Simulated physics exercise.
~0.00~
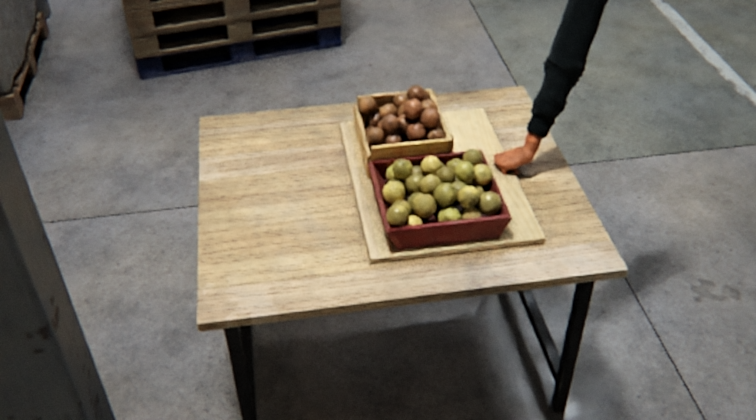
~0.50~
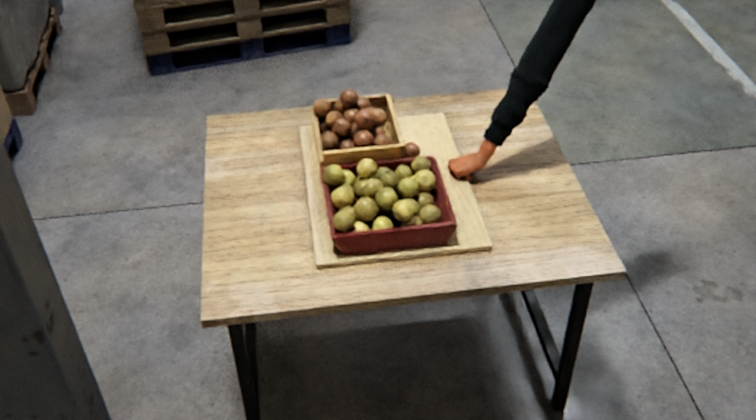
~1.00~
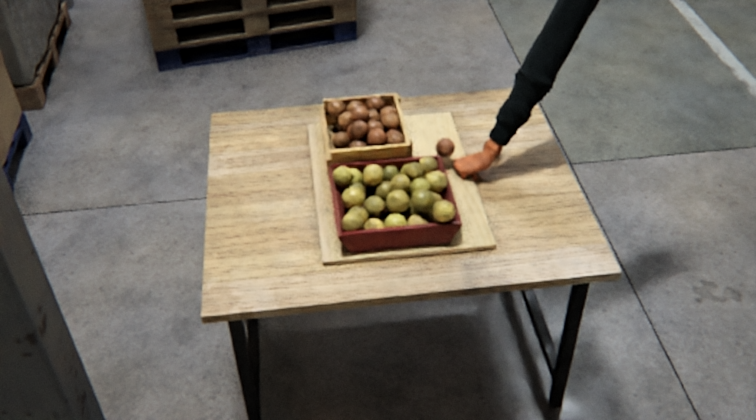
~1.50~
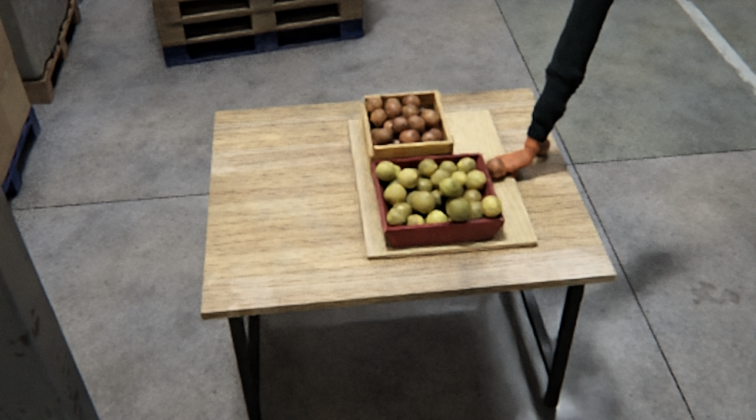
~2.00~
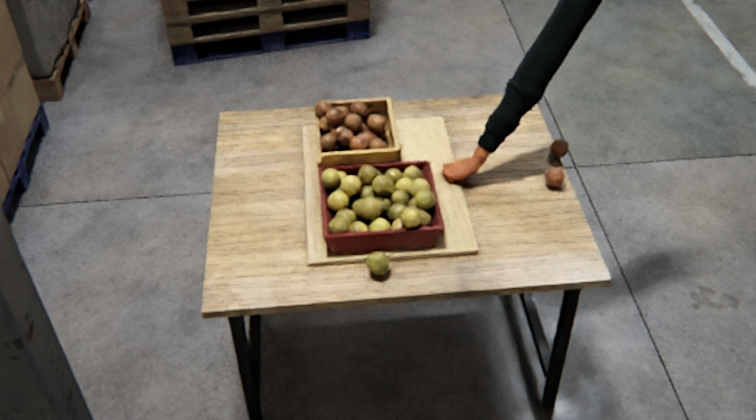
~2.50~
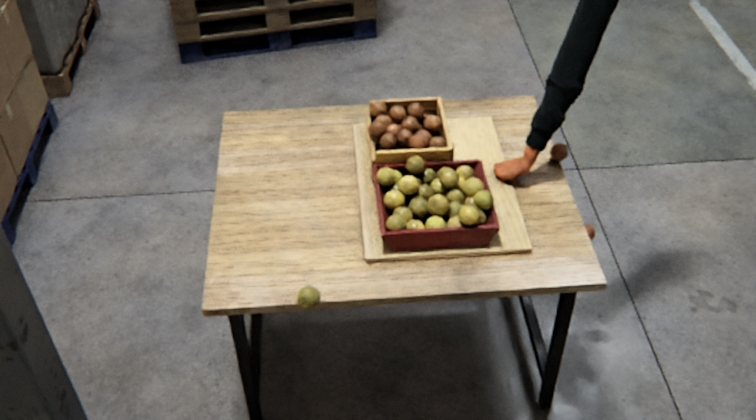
On a wooden table in a warehouse, a gloved hand slid a board carrying two crates left and right repeatedly, until two brownish pieces and then one greenish-yellow fruit spilled and rolled away, leaving both crates still nearly full.
